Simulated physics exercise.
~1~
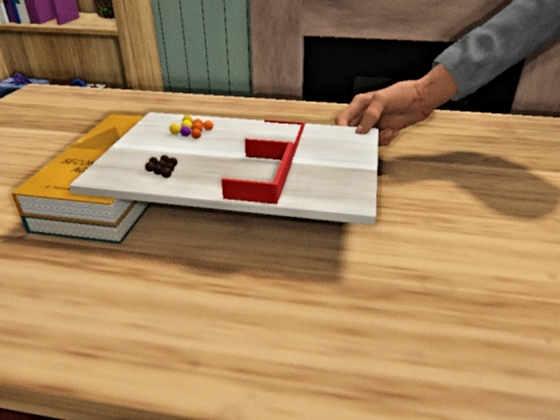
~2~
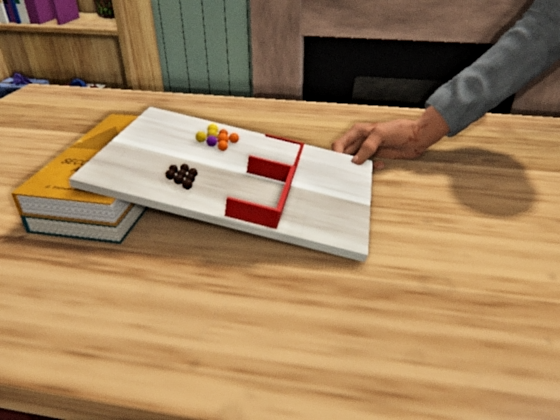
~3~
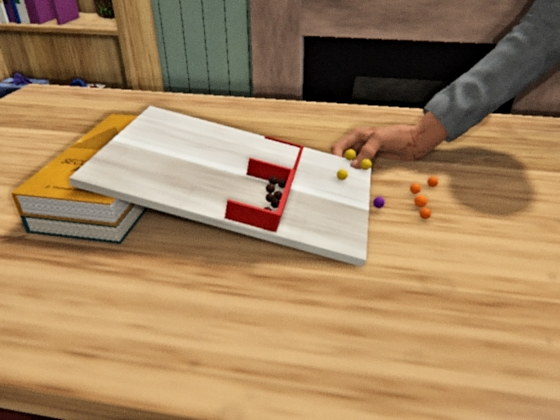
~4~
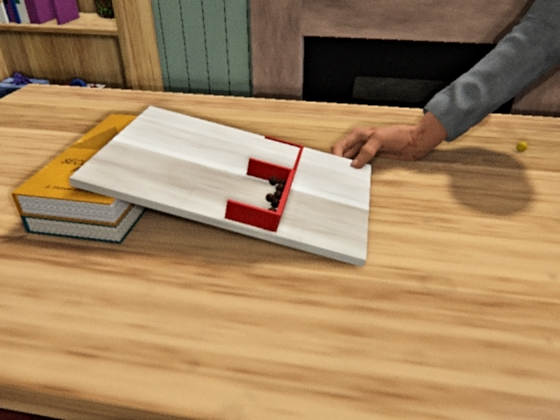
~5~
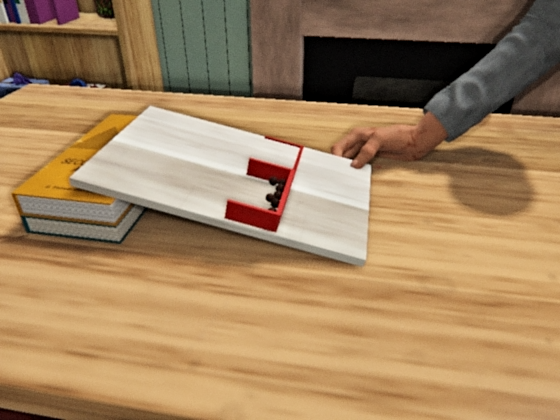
To begin with, a pale board lies level above a wooden counter, its left end on a yellow book and its right end held by a hand, with colourful balls at the back and dark ones nearer. The hand lowers its end, and both groups start rolling down to the right. The board comes to rest on the counter. The dark balls run into the red barrier and gather there, while the yellow, orange and purple ones carry on past the barrier and off the board. Finally, the colourful balls are out of sight and the dark ones remain caught.
